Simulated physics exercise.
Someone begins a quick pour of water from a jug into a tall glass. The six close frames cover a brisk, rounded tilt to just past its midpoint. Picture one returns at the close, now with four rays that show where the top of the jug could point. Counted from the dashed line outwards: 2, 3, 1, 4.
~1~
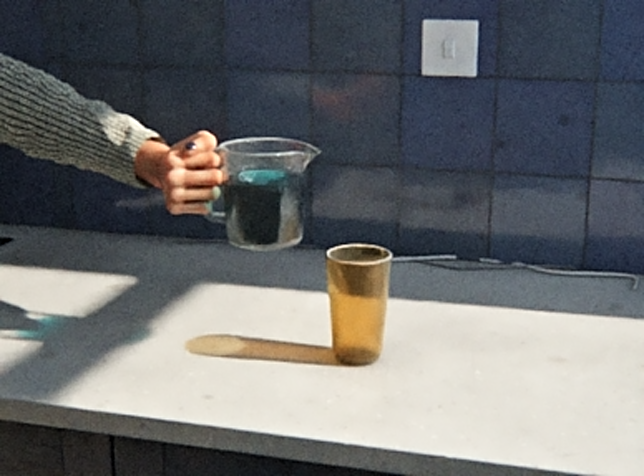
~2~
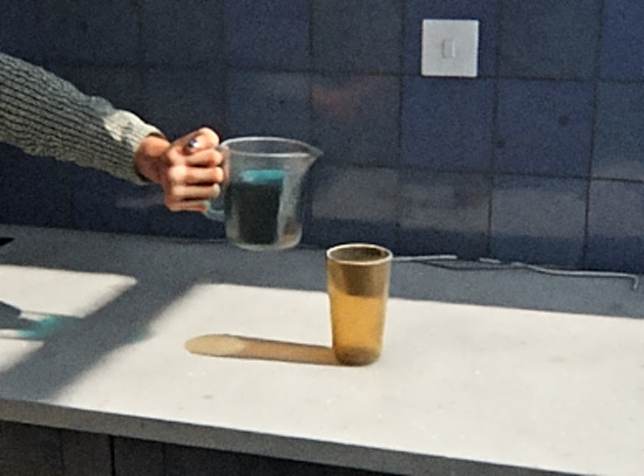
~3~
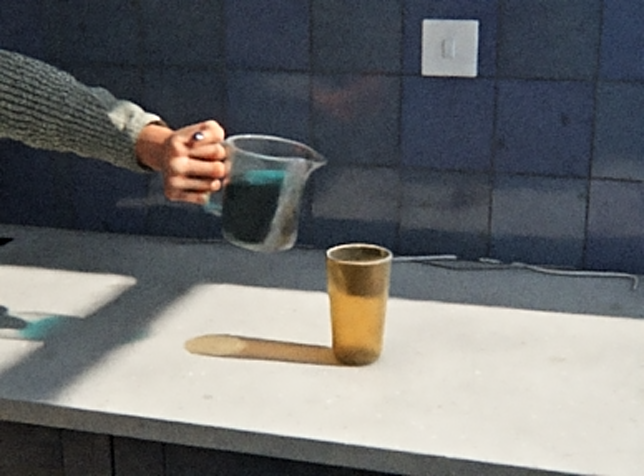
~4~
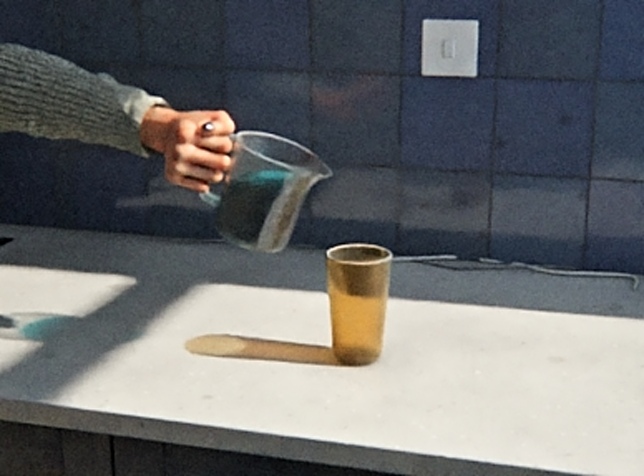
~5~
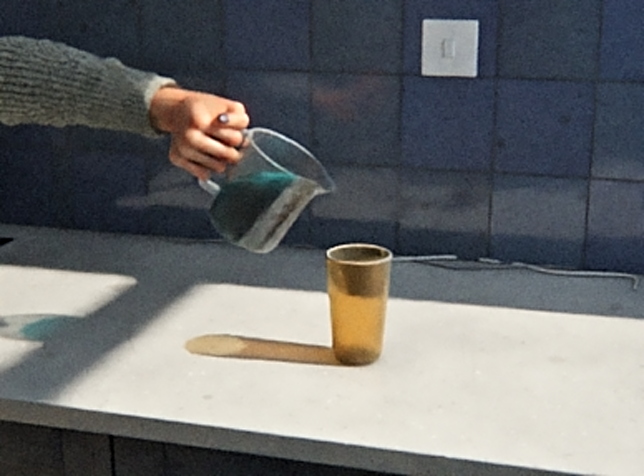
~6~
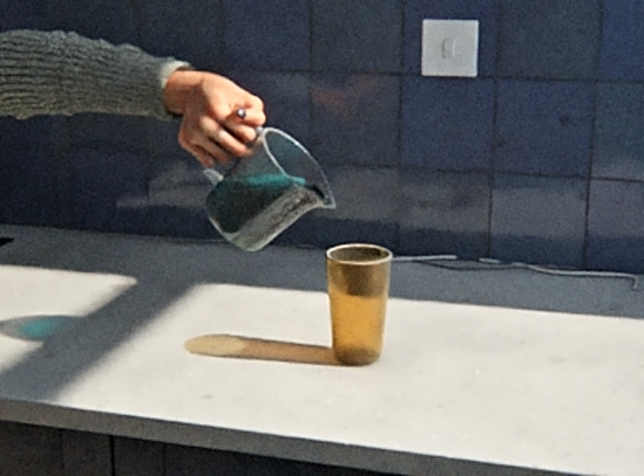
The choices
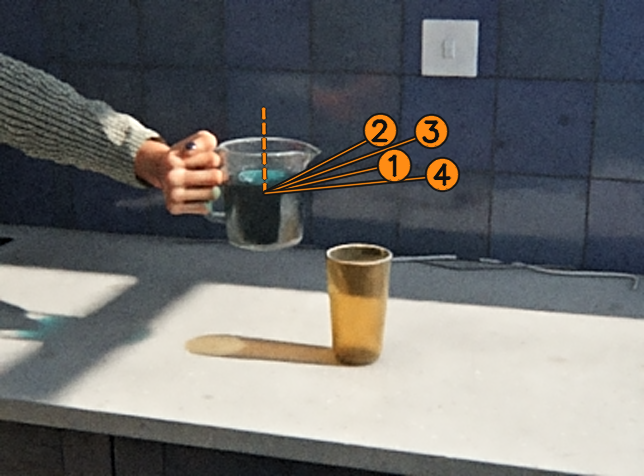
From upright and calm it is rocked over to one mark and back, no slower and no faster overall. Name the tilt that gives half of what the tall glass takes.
3 is best.
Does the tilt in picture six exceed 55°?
No, it does not.
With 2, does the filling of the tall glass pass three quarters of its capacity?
No, it does not.
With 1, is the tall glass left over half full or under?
Over half.
On the marked copy, 1 at (377, 167); 2 at (366, 140); 3 at (416, 138); 4 at (426, 177).
With 1, the tall glass ends with about 68 % of what it can hold.
With 2, the tall glass ends with about 37 % of what it can hold.
With 3, the tall glass ends with about 52 % of what it can hold.
With 4, the tall glass ends with about 75 % of what it can hold; 7 % of the water is spilt.
